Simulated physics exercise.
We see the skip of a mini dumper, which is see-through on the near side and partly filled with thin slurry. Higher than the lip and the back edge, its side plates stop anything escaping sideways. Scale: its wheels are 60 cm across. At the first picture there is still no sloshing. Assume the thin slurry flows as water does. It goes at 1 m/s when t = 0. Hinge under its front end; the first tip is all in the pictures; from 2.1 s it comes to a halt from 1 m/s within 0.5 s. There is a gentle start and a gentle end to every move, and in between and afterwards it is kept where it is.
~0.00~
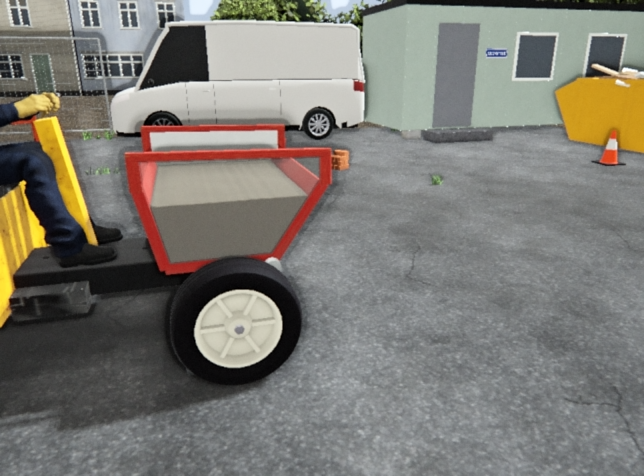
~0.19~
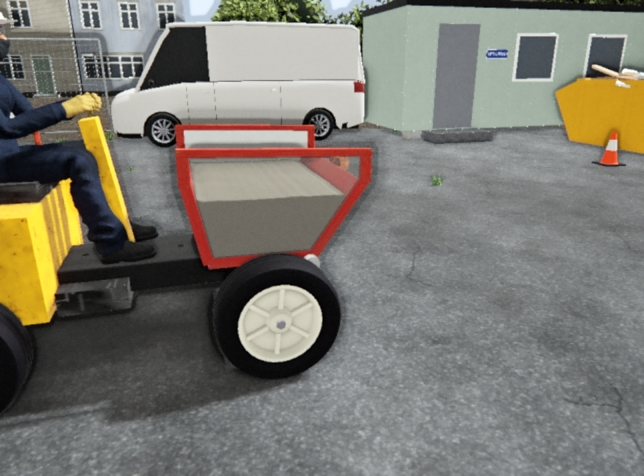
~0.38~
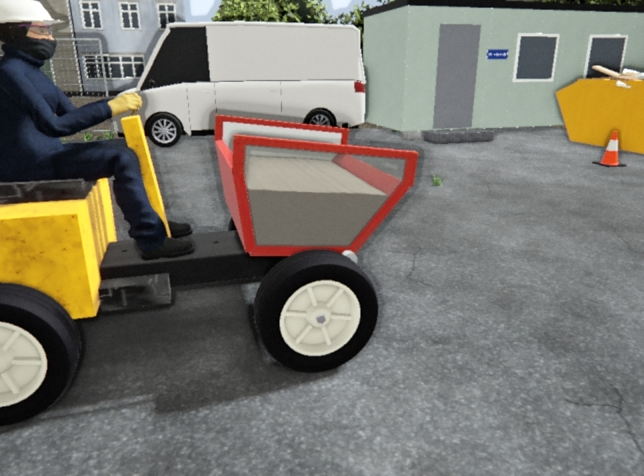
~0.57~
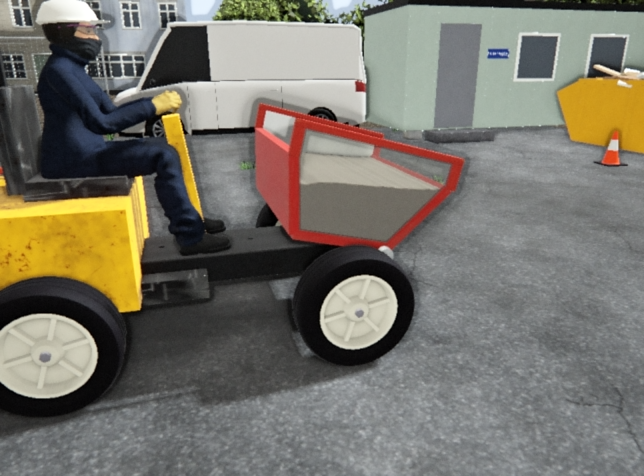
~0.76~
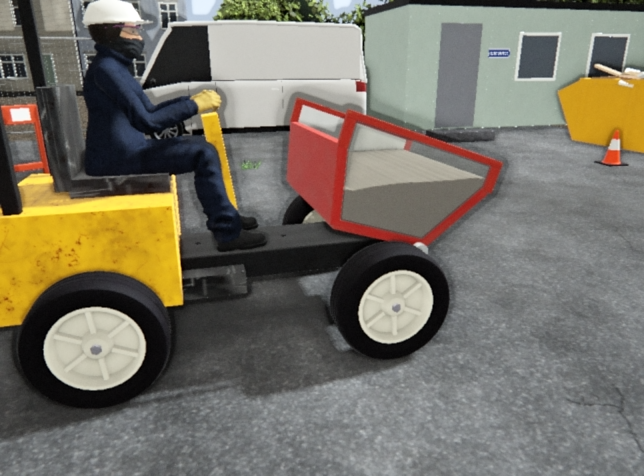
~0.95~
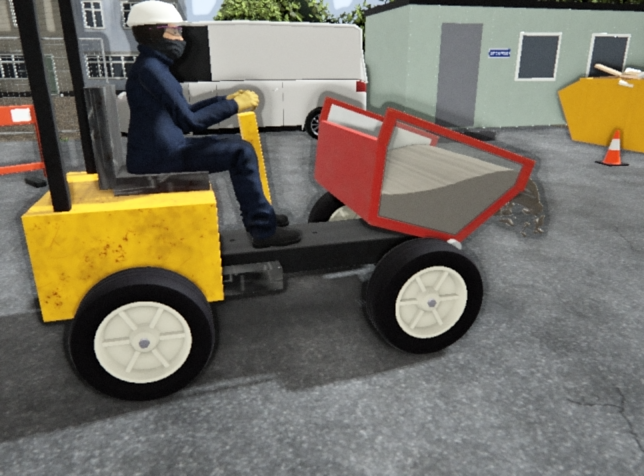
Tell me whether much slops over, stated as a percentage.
Roughly 49 per cent slops over.
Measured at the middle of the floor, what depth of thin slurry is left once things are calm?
It settles at around 14 cm at the middle.
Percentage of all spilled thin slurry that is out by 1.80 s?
40 %.
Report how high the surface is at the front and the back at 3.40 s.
The front reads 18 cm and the back reads 16 cm.
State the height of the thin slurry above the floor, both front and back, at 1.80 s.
Level, front = 24 cm; level, back = 14 cm.
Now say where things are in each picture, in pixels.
In the first picture, it reaches (261, 199) at the front; it reaches (175, 206) at the back; the lip is at (319, 180); the front is on the right; a wheel hub at (241, 334).
In the second picture, it reaches (303, 197) at the front; it reaches (220, 202) at the back.
In the third picture, it reaches (347, 193) at the front; it reaches (269, 191) at the back; it has turned 6° nose down.
In the fourth picture, it reaches (393, 189) at the front; it reaches (318, 183) at the back; it has turned 14° nose down.
In the fifth picture, it reaches (434, 182) at the front; it reaches (358, 189) at the back; it has turned 18° nose down; thin slurry has begun to come out.
In the sixth picture, it reaches (468, 179) at the front; it reaches (392, 194) at the back; it has turned 18° nose down; the lip is at (514, 185); thin slurry is coming out, 8 per cent so far; a wheel hub at (436, 306).
After 1.80 s the skip is at 18° forwards, the surface stands 15 cm at the back and 25 cm at the front; 21 per cent has gone, over the front.
After 2.60 s the skip is at 18° forwards, the surface stands 2 cm at the back and 26 cm at the front; 34 per cent has gone, over the front.
After 3.40 s the skip is at 18° forwards, the surface stands 16 cm at the back and 18 cm at the front; 44 per cent has gone, over the front.
After 5.49 s 49 per cent has gone, over the front, 79 of 162 litres.
